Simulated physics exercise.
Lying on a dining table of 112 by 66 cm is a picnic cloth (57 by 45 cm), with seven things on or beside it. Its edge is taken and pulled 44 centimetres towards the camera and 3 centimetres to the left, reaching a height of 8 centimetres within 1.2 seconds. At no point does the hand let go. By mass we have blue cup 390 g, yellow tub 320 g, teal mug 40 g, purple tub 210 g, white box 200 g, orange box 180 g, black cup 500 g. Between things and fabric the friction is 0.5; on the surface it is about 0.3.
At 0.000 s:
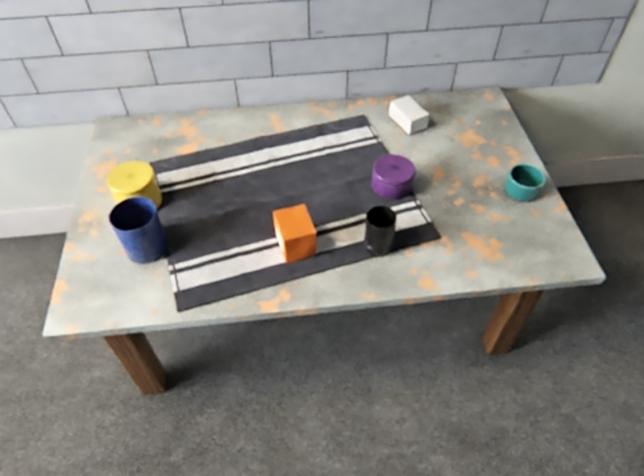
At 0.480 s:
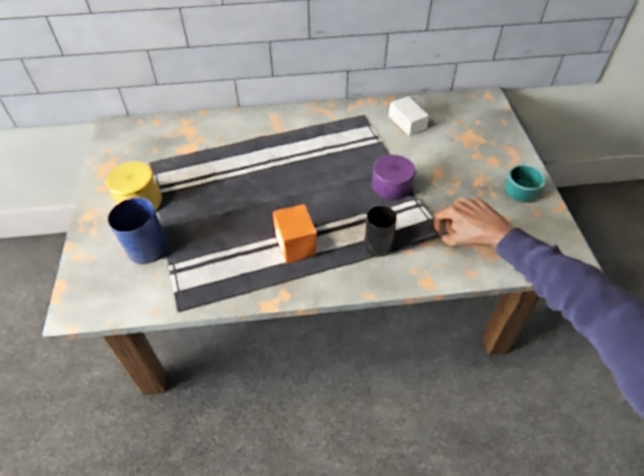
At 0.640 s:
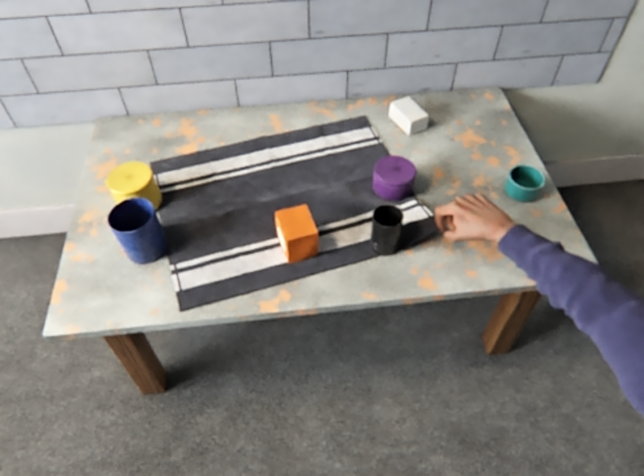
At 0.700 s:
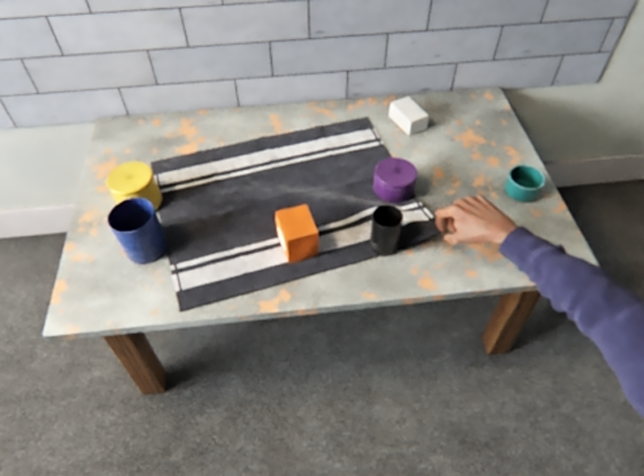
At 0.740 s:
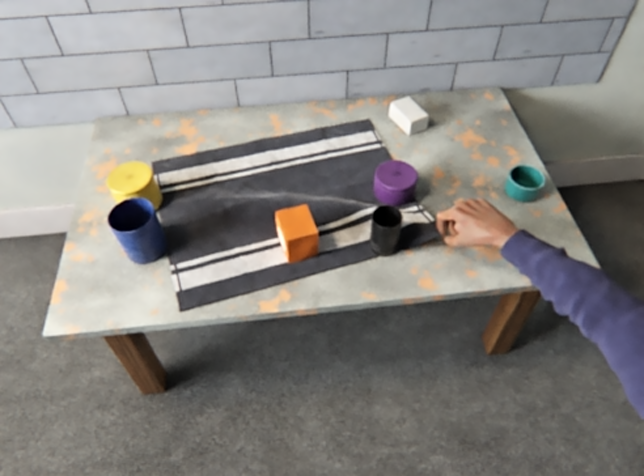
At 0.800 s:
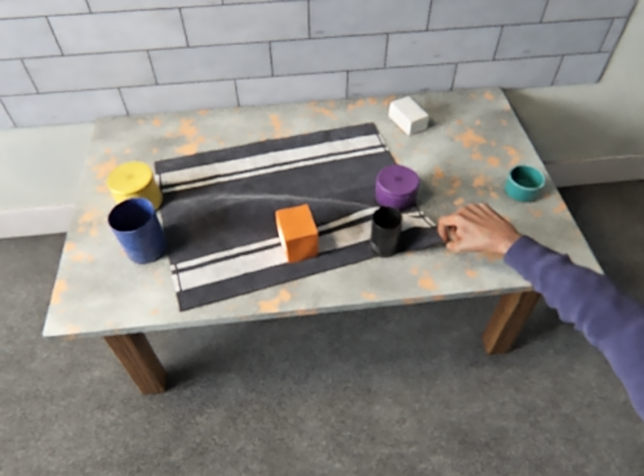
A hand gripped the right corner of a dark striped cloth on a table and tugged it slightly, wrinkling it, while the black cup and purple tub on it shifted just a little.
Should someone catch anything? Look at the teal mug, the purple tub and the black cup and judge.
In the end the teal mug fails to come off; the purple tub fails to stay up; the black cup fails to stay up.
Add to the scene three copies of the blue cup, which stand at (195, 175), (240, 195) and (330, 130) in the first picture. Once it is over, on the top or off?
Taking them one by one: Is left on top, then is left on top, then is left on top.
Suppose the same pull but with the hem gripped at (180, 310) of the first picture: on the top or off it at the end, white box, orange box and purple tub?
Outcome: White box keeps its place; orange box leaves the top; purple tub leaves the top.
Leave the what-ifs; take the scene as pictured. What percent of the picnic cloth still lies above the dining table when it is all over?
Near 0 in a hundred.
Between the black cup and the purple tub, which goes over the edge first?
The black one goes first.
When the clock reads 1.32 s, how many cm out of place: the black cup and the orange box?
About: Black cup over the edge, orange box 15 cm.
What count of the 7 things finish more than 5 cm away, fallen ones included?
So we're at 3.
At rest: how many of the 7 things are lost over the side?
3 in all.
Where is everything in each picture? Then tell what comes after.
In the first picture, shows, teal mug (527, 175); purple tub (394, 168); black cup (382, 217); picnic cloth corners (178, 312) (364, 115) (441, 238).
In the second picture, shows, picnic cloth corners (178, 312) (365, 115); grip (442, 233).
In the third picture, shows, black cup (388, 216); picnic cloth corners (180, 312) (365, 115); grip (444, 230).
In the fourth picture, shows, purple tub (396, 171); picnic cloth corners (180, 312) (367, 117); grip (444, 232).
In the fifth picture, shows, purple tub (397, 174); picnic cloth corners (180, 312) (369, 119); grip (445, 235).
In the sixth picture, shows, teal mug (527, 177); purple tub (398, 179); black cup (388, 218); picnic cloth corners (180, 312) (373, 122); grip (447, 240).
After 1.1 s, 100 % of the picnic cloth is still over the top; purple tub 16 cm off its start, black cup 11 cm off its start, orange box 5 cm off its start.
After 1.3 s, 85 % of the picnic cloth is still over the top; purple tub 34 cm off its start, black cup over the edge, orange box 13 cm off its start.
After 1.6 s, 55 % of the picnic cloth is still over the top; purple tub over the edge, black cup over the edge, orange box 25 cm off its start at (384, 306).
After 1.8 s, 20 % of the picnic cloth is still over the top; purple tub over the edge, black cup over the edge, orange box over the edge.
After 3.4 s, 0 % of the picnic cloth is still over the top; purple tub over the edge, black cup over the edge, teal mug 0 cm off its start at (527, 177), orange box over the edge.
